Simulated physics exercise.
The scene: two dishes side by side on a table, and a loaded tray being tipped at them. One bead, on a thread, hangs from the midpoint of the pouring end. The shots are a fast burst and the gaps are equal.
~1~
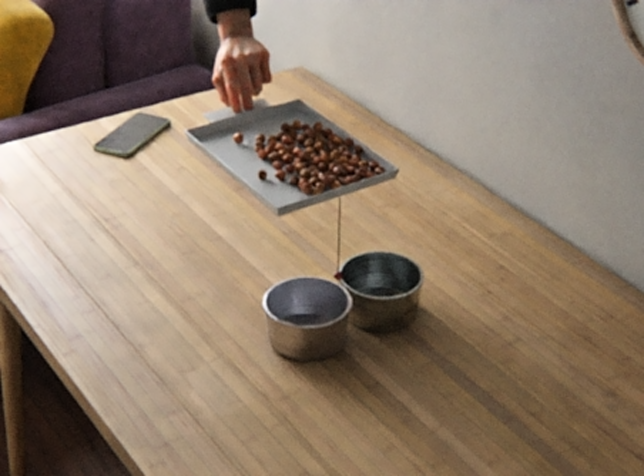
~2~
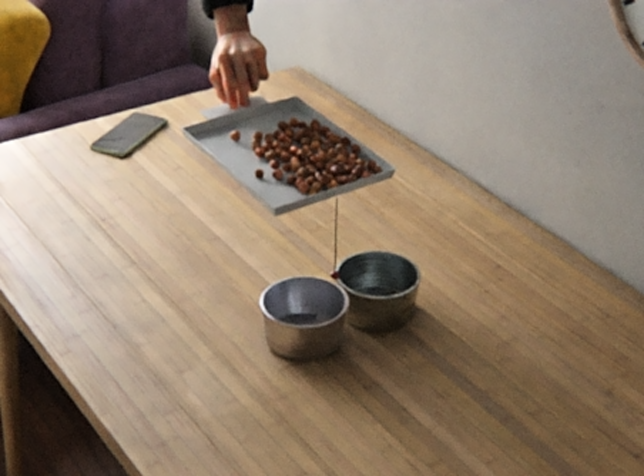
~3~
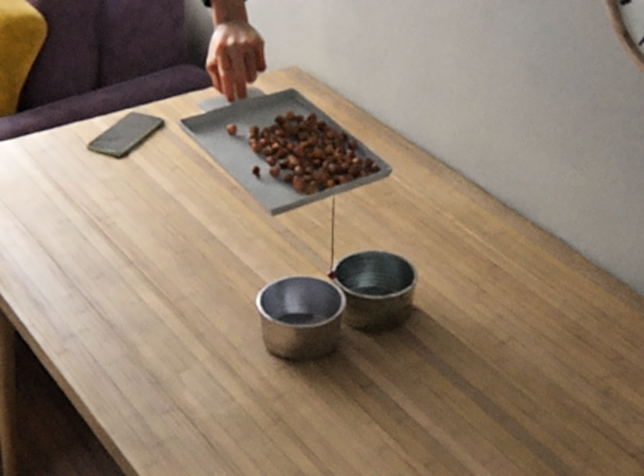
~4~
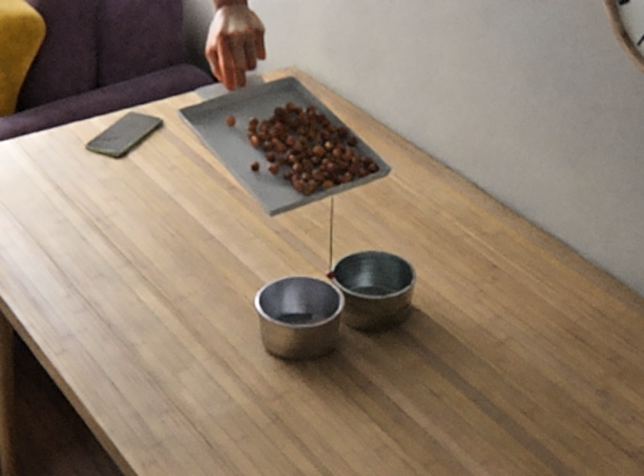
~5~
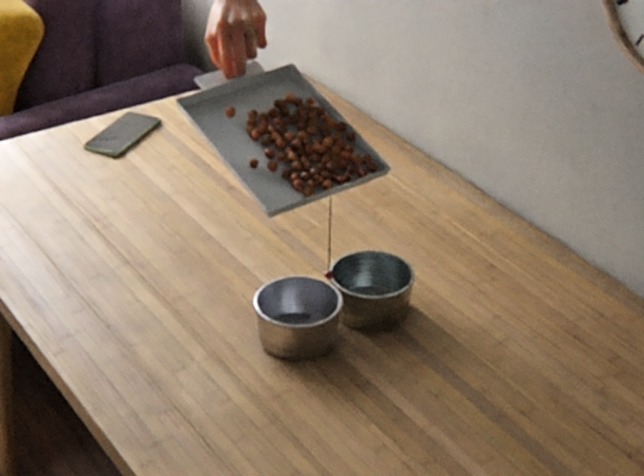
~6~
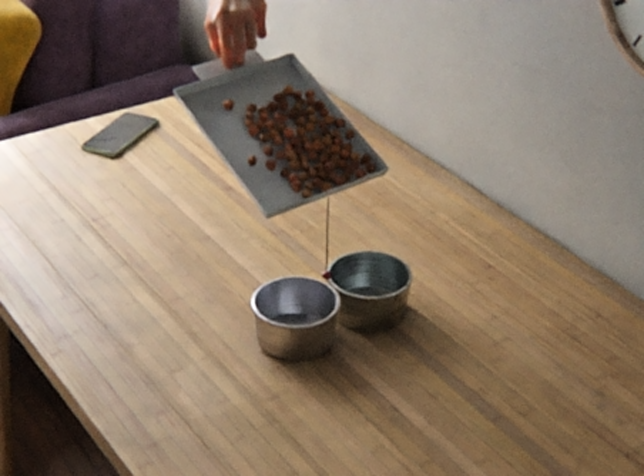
Hand gradually tilting a grey metal tray of hazelnuts above two small metal dishes, a bead hanging from its lower edge.
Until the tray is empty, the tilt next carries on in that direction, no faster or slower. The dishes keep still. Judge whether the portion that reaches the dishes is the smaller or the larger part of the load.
Between them the dishes get the lesser amount.
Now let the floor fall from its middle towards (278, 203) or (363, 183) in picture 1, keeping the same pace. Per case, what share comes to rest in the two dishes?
The share is 70 per cent in the first and 70 per cent in the second.
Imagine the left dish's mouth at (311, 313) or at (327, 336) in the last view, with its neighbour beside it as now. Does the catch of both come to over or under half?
The first try: Over half. The second: More than half.
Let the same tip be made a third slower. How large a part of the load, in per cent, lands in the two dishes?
It comes to 40 per cent or so.
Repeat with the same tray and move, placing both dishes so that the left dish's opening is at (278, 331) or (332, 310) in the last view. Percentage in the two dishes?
It comes to near 80 per cent the first time and near 70 per cent the second time.
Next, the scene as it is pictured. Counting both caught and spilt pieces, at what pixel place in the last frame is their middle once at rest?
At about (360, 362), give or take.
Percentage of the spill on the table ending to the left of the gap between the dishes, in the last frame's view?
I reckon around 20 per cent.
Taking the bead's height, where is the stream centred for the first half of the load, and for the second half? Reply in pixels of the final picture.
Earlier portion about (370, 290); later portion about (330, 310).
Shortly afterwards, tray tipped steeply; all but a few on the tray; a little in the air.
Next, tray tipped right over; all but a few on the tray; only a few in the left dish; a little outside both; only a few in the air.
Some moments later, tray tipped past a quarter turn; near a quarter in the left dish; a little in the right dish; the bulk outside both.
In the end, tray tipped past a quarter turn; near a quarter in the left dish; a little in the right dish; the bulk outside both.
